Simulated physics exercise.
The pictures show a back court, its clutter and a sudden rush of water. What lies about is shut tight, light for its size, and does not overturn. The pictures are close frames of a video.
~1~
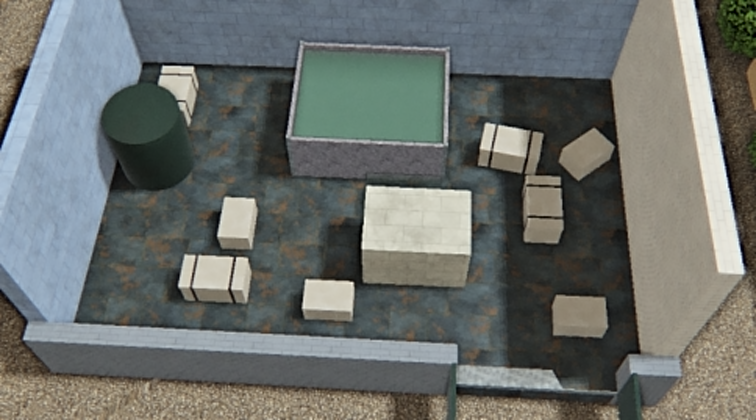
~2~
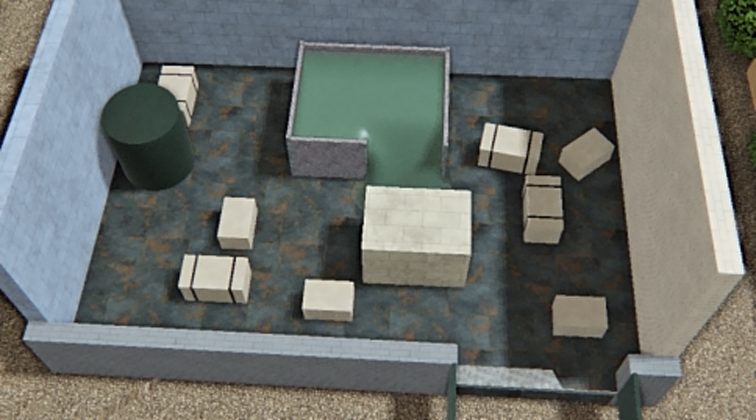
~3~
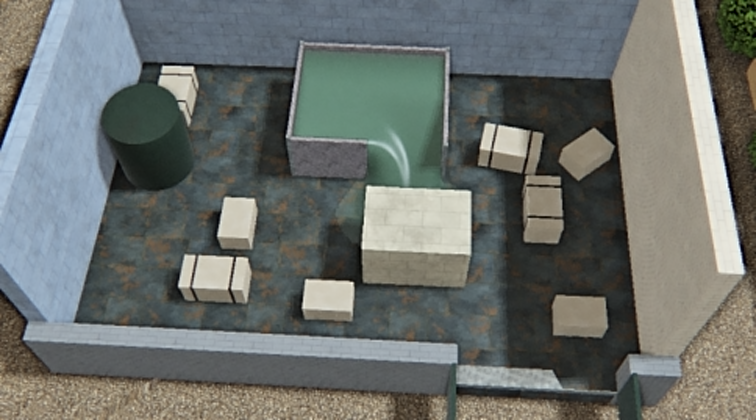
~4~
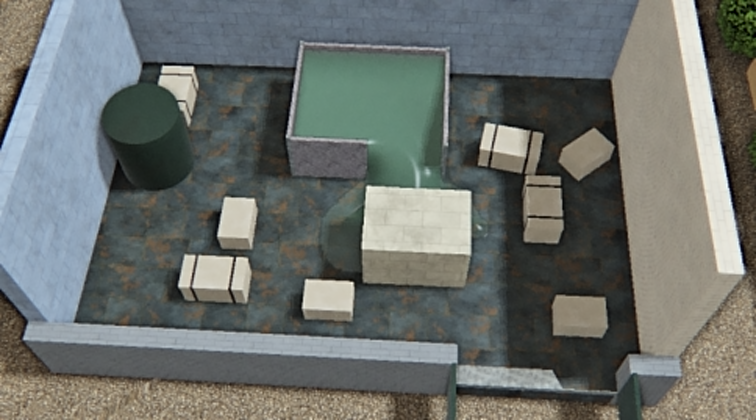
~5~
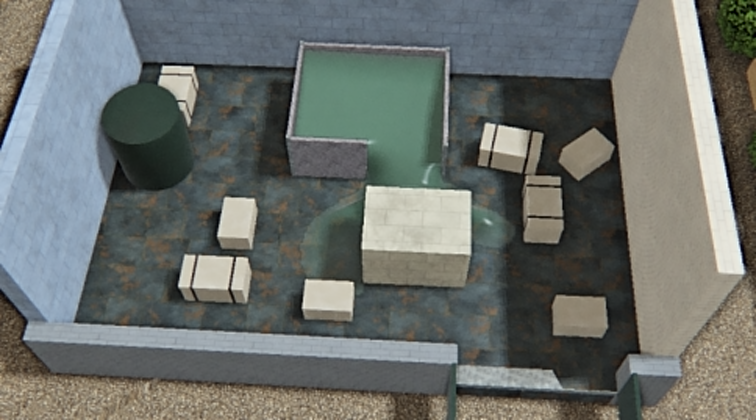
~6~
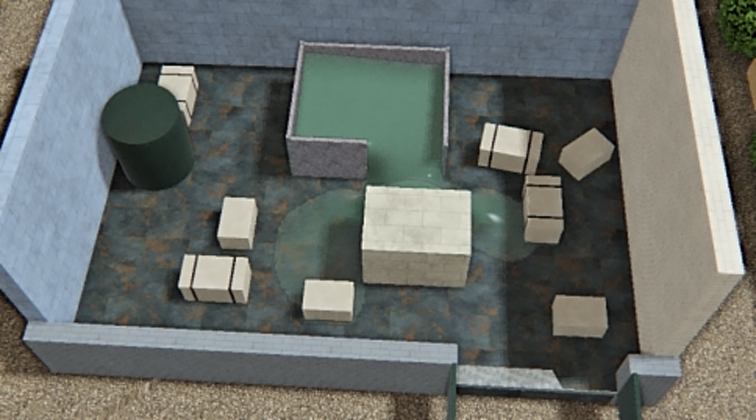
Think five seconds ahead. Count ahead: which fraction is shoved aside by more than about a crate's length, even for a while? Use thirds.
That comes to two thirds or more.
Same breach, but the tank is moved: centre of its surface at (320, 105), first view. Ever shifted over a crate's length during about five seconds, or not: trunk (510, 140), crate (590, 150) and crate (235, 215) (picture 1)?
In turn: Pushed that far, moved that far, short of that.
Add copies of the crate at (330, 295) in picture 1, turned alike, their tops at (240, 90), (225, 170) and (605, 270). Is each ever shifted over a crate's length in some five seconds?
As listed: Never so far, yes, pushed that far.
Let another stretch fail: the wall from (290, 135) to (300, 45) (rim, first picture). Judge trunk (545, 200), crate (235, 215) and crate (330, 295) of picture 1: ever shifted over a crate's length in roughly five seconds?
In turn: Never so far, that far or more, that far or more.
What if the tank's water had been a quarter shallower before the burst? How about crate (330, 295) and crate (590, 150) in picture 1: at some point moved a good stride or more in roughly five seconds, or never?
In that order: No, shifted that much.
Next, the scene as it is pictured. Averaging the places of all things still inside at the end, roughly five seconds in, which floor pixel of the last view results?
Roughly at (332, 215).
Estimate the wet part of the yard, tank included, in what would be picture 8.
Some 30 per cent.
A moment on, 1 of 8 are well off their spots; 0 afloat.
Next, 6 of 8 are well off their spots; 3 afloat.
Later, 6 of 8 are well off their spots; 4 afloat.
In the end, 6 of 8 are well off their spots, and 6 have been at some point; 5 afloat.
